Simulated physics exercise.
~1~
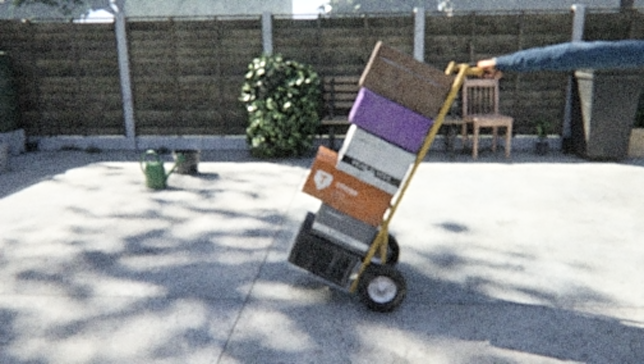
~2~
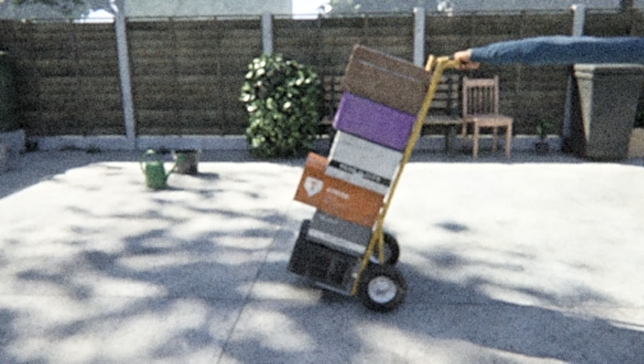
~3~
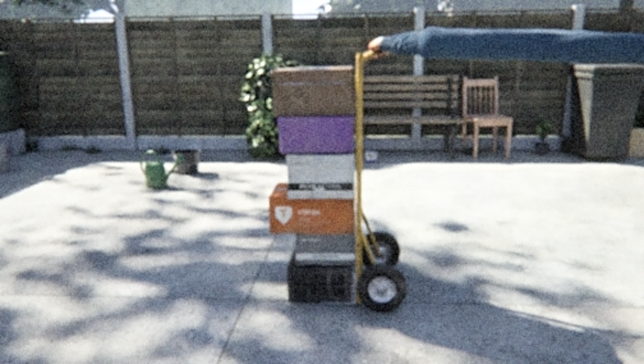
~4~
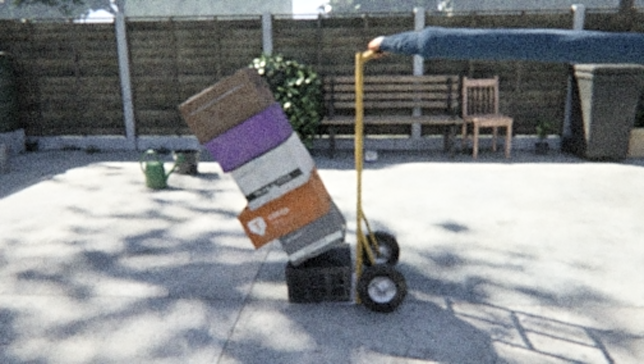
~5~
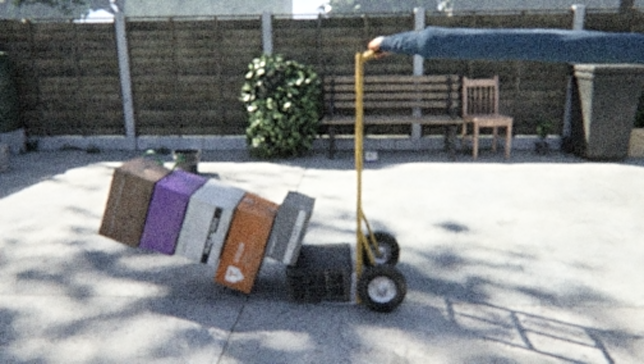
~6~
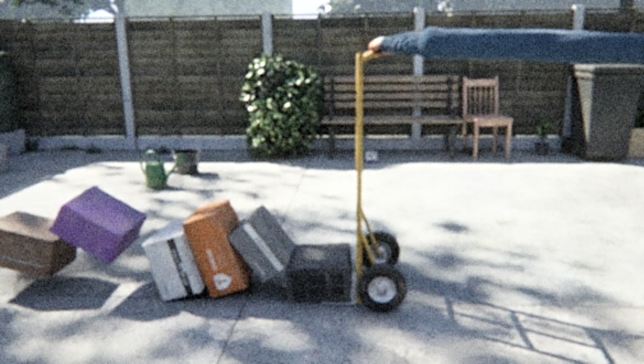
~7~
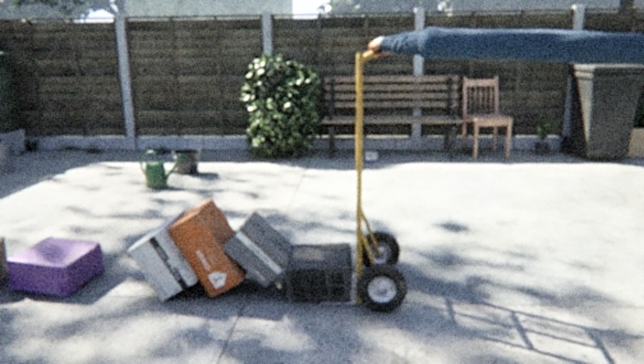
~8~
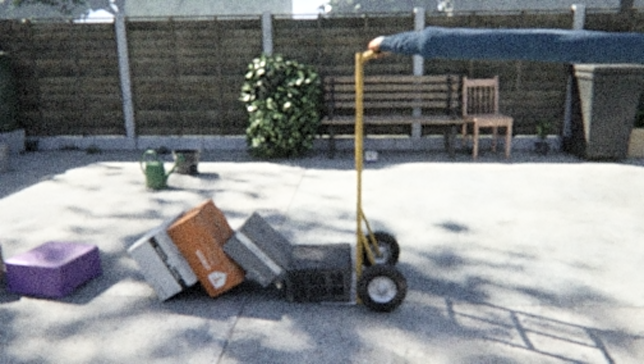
An arm tips a hand truck upright, and five stacked boxes topple left off a black crate.
